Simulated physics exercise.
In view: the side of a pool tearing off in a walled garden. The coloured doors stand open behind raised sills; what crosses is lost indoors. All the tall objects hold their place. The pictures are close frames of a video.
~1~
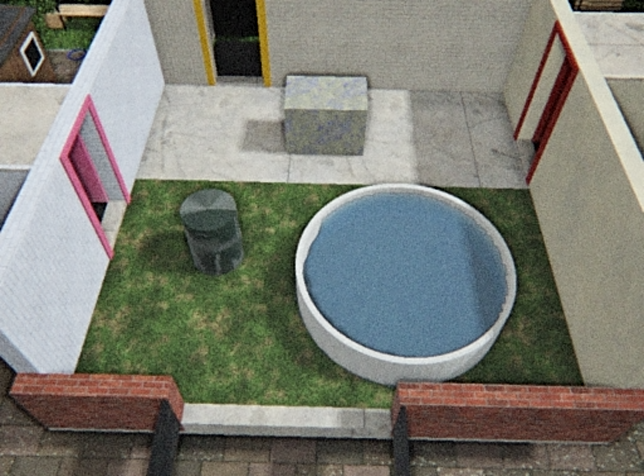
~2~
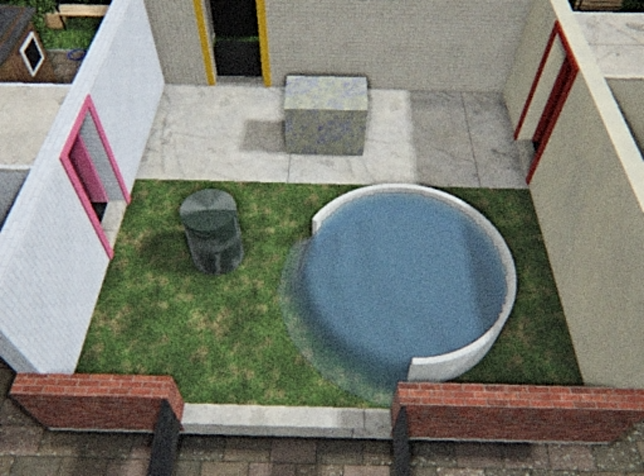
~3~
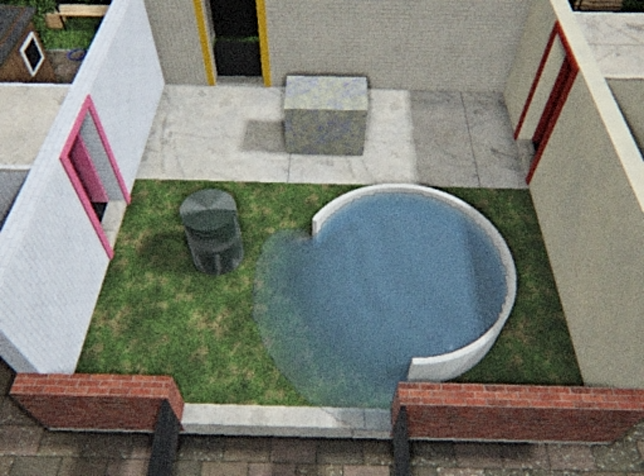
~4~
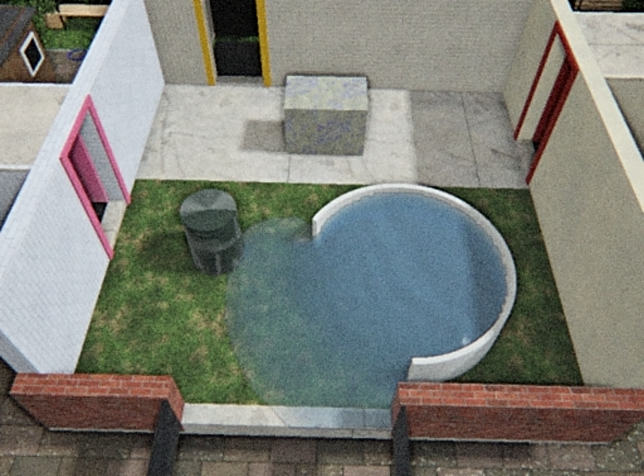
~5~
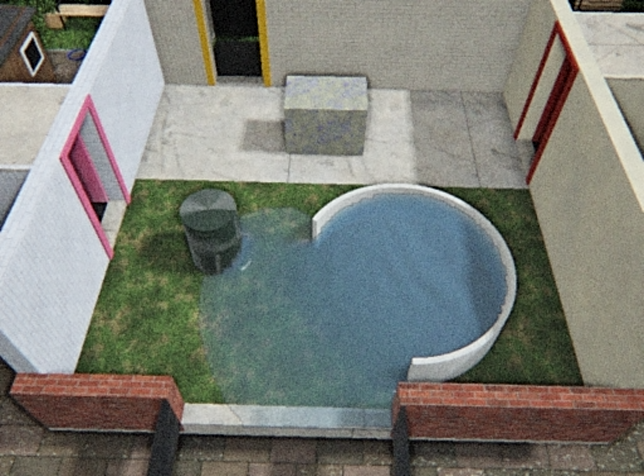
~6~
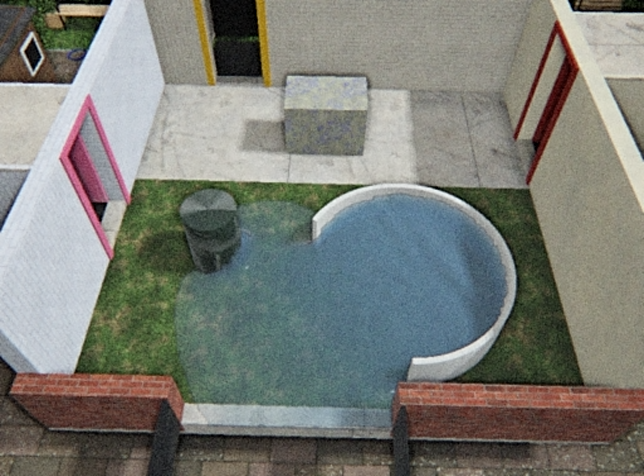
Round pool in a walled garden tearing open at its front left side, water spreading across the grass and around a dark cylinder.
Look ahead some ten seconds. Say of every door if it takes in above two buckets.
One by one: The pink door stays under that; the yellow door takes more than that; the red door stays under that.
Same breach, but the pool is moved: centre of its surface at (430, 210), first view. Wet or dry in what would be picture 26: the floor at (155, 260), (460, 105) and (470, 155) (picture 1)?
In turn: Under water, dry, clear.
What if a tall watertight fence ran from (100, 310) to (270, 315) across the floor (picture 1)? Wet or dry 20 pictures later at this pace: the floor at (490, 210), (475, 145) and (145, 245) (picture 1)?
One after the other: No water, dry, under water.
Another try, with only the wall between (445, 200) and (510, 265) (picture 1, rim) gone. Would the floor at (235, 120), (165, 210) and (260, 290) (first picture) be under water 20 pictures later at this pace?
One after the other: No water, no water, not flooded.
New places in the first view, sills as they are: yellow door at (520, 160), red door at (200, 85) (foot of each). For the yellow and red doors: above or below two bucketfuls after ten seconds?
One by one: Yellow lets less in; red goes over.
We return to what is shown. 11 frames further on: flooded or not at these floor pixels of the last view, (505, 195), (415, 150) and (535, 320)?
One after the other: No water, free of water, free of water.
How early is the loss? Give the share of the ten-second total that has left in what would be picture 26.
Near 60 in a hundred.
A moment on, water covers 30 % of the floor; the pink door not reached, the yellow door not reached, the red door not reached.
Next, water covers 45 % of the floor; the pink door not reached, the yellow door not reached, the red door not reached.
Then, water covers 55 % of the floor; the pink door wet at the sill, nothing in, the yellow door not reached, the red door not reached.
Later, water covers 70 % of the floor; the pink door wet at the sill, nothing in, the yellow door under two buckets in, the red door not reached.
In the end, water covers 95 % of the floor; the pink door wet at the sill, nothing in, the yellow door over two buckets in, the red door wet at the sill, nothing in.
